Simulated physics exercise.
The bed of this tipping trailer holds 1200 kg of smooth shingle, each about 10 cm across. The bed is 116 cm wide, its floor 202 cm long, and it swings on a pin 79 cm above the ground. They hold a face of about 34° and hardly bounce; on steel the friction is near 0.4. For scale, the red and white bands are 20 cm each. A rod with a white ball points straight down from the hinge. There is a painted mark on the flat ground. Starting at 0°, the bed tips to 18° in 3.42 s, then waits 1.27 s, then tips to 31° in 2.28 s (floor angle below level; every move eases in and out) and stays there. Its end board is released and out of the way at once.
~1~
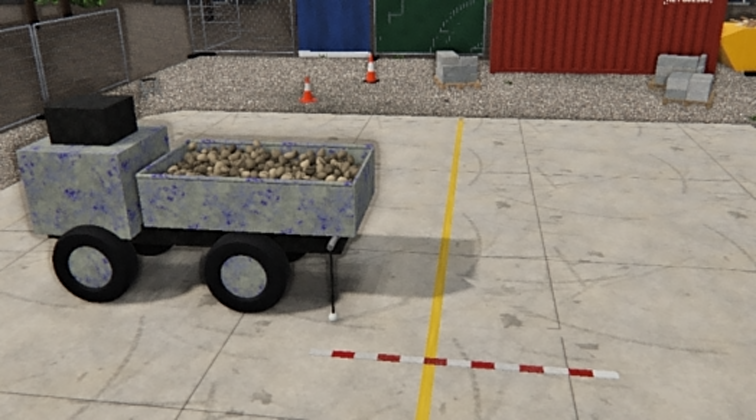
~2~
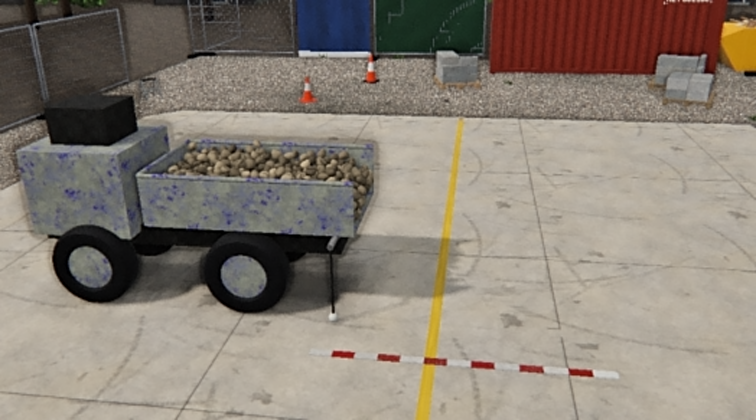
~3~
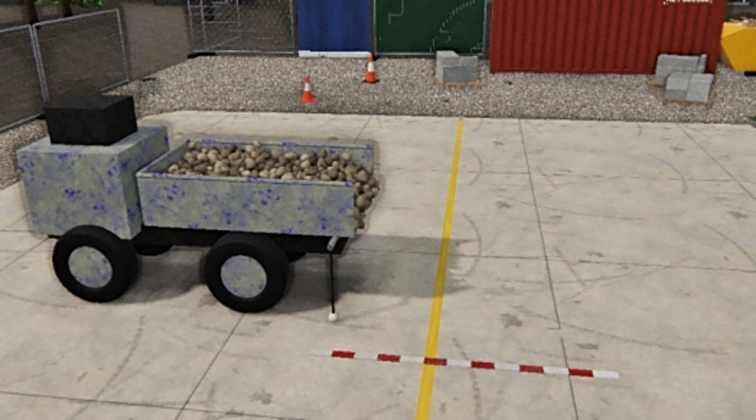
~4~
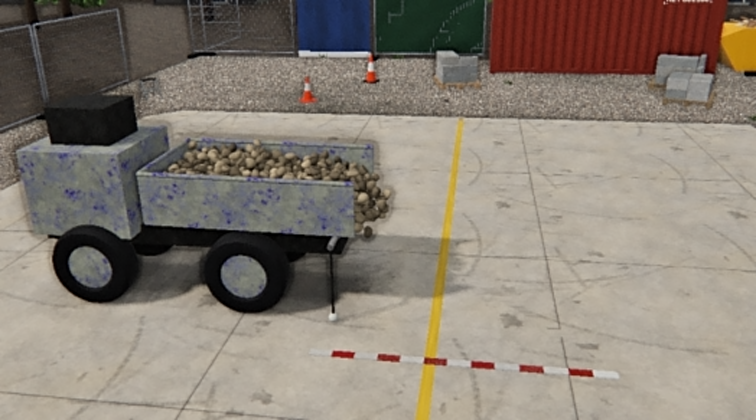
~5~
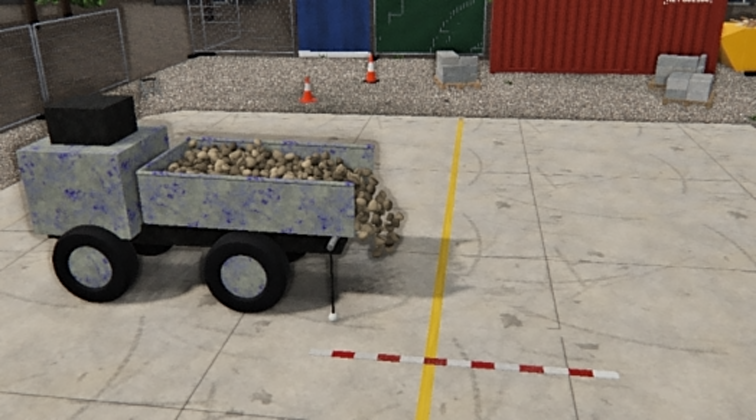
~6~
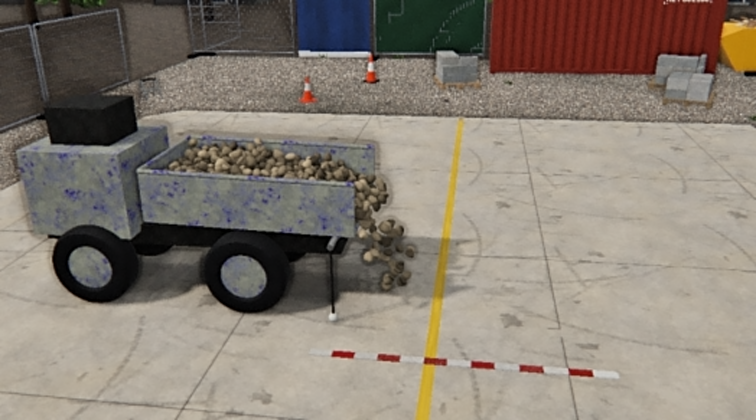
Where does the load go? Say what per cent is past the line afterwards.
Some 30 per cent of it.
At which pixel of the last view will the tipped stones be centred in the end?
Near (418, 282).
A little later the floor is at 15°; 76 % in the bed, 22 % short of the line, 2 % past the line; the foremost stones are at (466, 285).
Then the floor is at 18°; 54 % in the bed, 38 % short of the line, 7 % past the line; the foremost stones are at (495, 283).
Later still the floor is at 31°; 0 % in the bed, 69 % short of the line, 31 % past the line; the foremost stones are at (531, 292).
In the end the floor is at 31°; 0 % in the bed, 69 % short of the line, 31 % past the line; the foremost stones are at (531, 292).
